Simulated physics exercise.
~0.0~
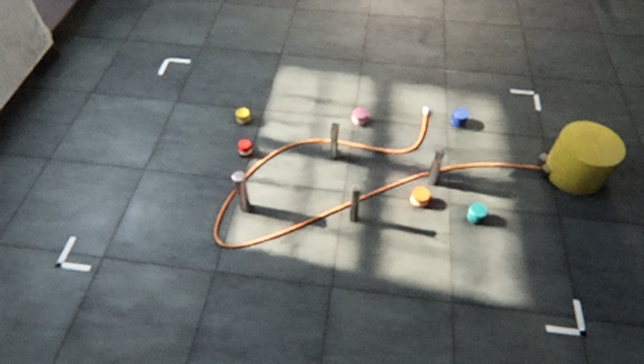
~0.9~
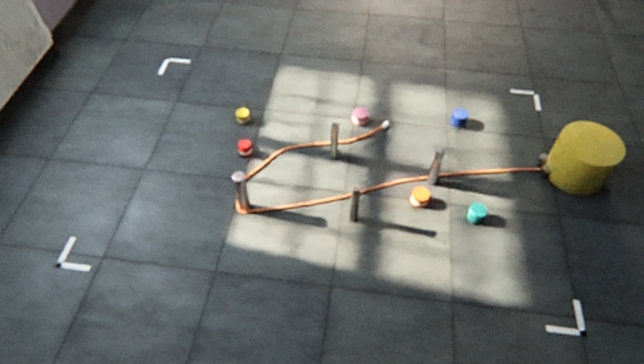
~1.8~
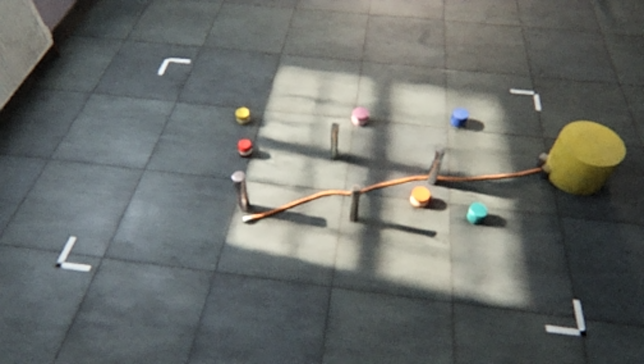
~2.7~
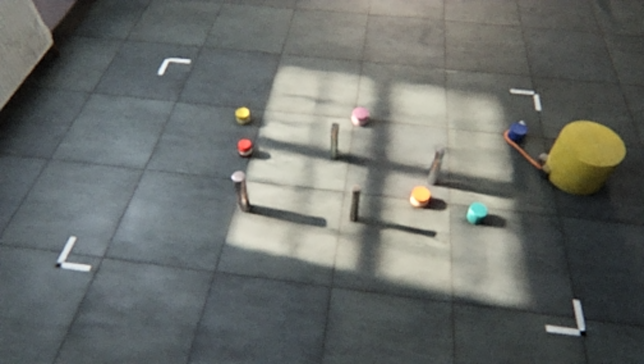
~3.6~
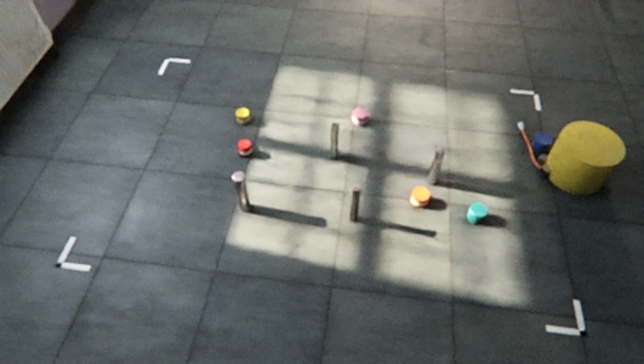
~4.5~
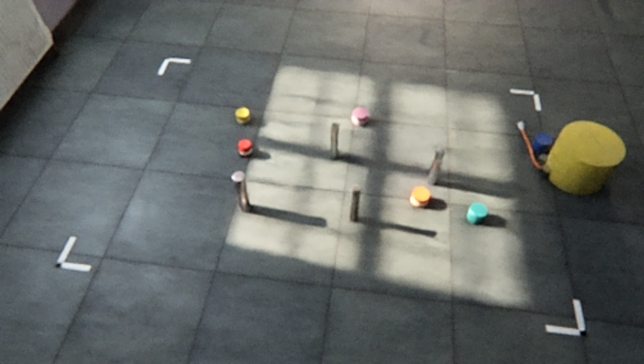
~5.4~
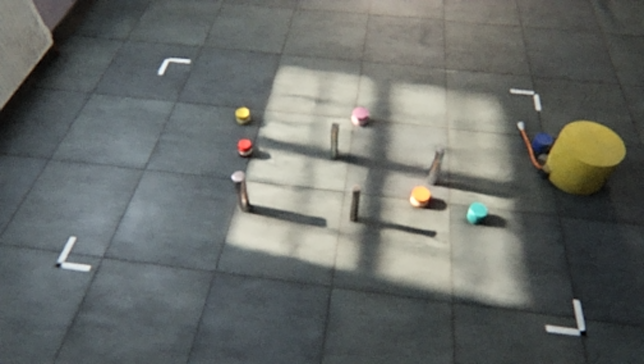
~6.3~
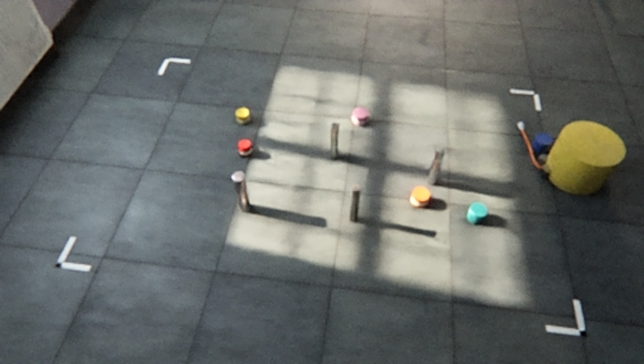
An orange lead winds in past the posts toward the yellow reel, dragging the blue tub right beside it.
